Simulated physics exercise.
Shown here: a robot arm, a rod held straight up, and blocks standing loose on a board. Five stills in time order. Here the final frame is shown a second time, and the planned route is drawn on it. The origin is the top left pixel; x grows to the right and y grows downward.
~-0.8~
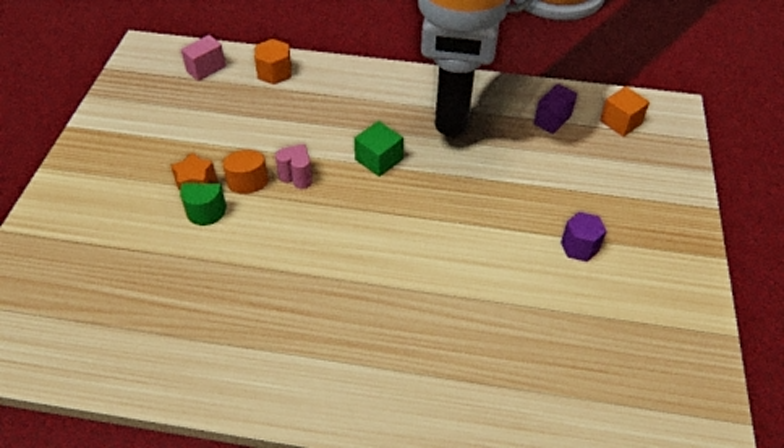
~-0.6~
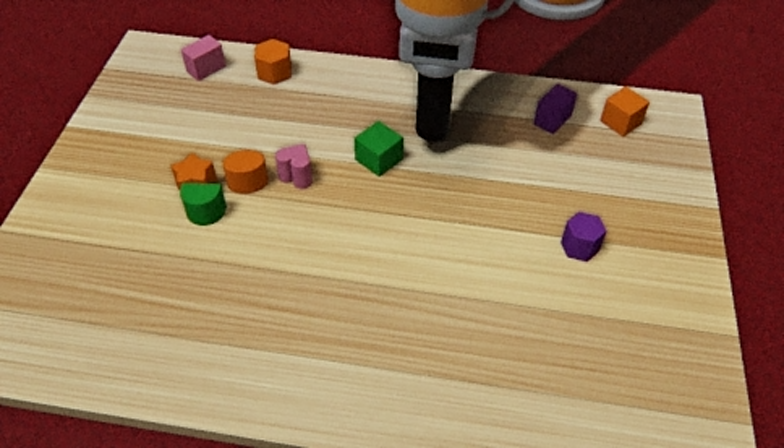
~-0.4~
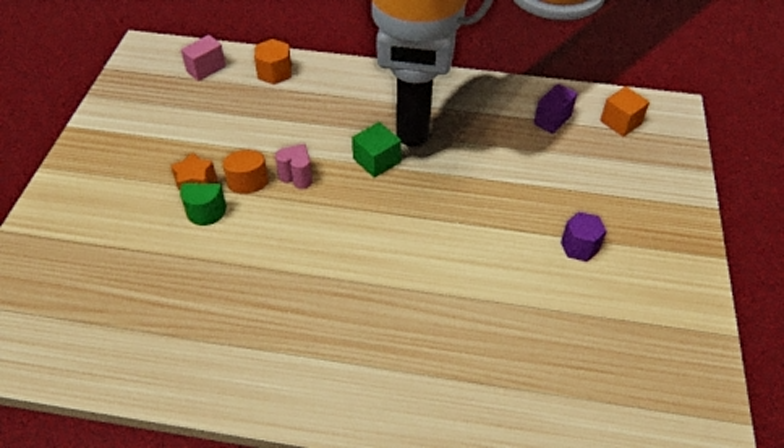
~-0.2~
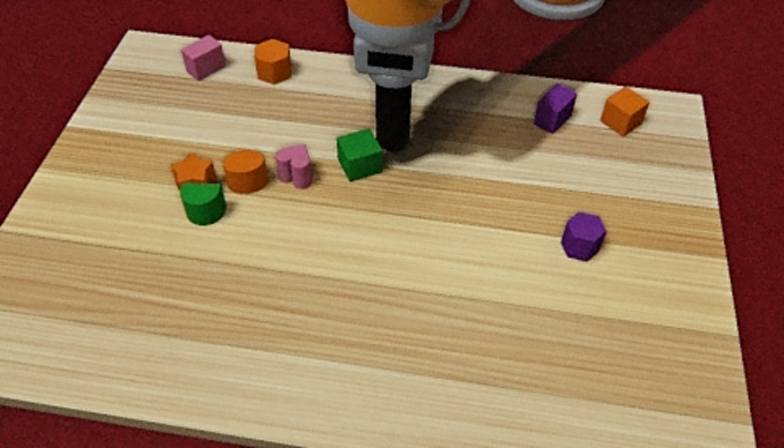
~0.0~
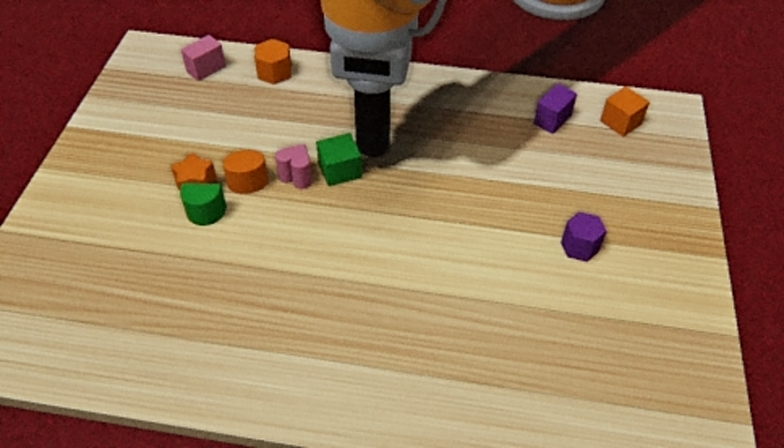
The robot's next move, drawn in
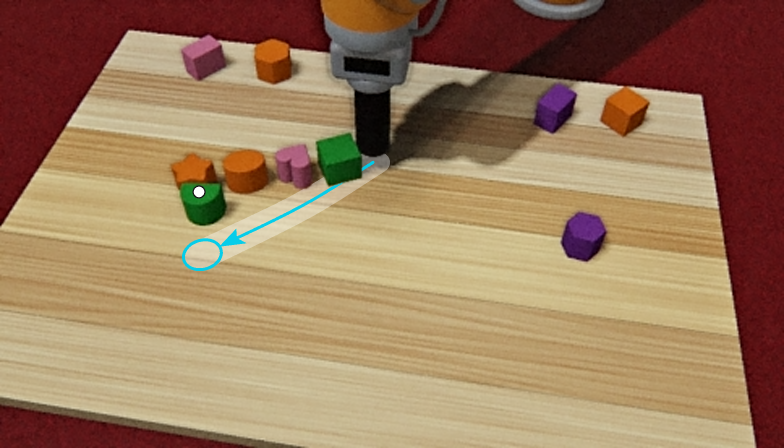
Robot arm with a black rod moving left across a wooden board, then pushing a green cube toward a pink heart block.
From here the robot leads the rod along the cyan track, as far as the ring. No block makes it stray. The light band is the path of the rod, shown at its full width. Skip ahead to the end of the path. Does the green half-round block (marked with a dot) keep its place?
Yes, I think so.
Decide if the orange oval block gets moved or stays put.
Once the path ends, it is somewhere new.
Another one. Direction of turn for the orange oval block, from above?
Verdict: Counterclockwise.
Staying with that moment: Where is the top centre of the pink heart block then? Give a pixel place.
I expect it at (257, 145).
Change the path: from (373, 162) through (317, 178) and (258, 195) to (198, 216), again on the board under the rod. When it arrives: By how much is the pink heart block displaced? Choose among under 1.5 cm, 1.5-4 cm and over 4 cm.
It will move more than 4 cm.
Drawn move, from (373, 162) via (323, 194) and (266, 224), ending at (202, 254); the dot is on the green half-round block.
On the path given first. One third of the way, rod at (321, 178); orange oval block at (230, 156), turned 45° anticlockwise; pink heart block at (260, 149), turned 50° clockwise; green four-sided block at (284, 164), turned 55° clockwise.
Two thirds of the way, rod at (263, 209); orange oval block at (226, 154), turned 60° anticlockwise; pink heart block at (257, 145), turned 60° clockwise; green four-sided block at (275, 164), turned 70° clockwise.
At the end, rod at (198, 239); green half-round block still; orange oval block at (226, 154), turned 60° anticlockwise; pink heart block at (257, 145), turned 60° clockwise; green four-sided block at (275, 164), turned 70° clockwise.
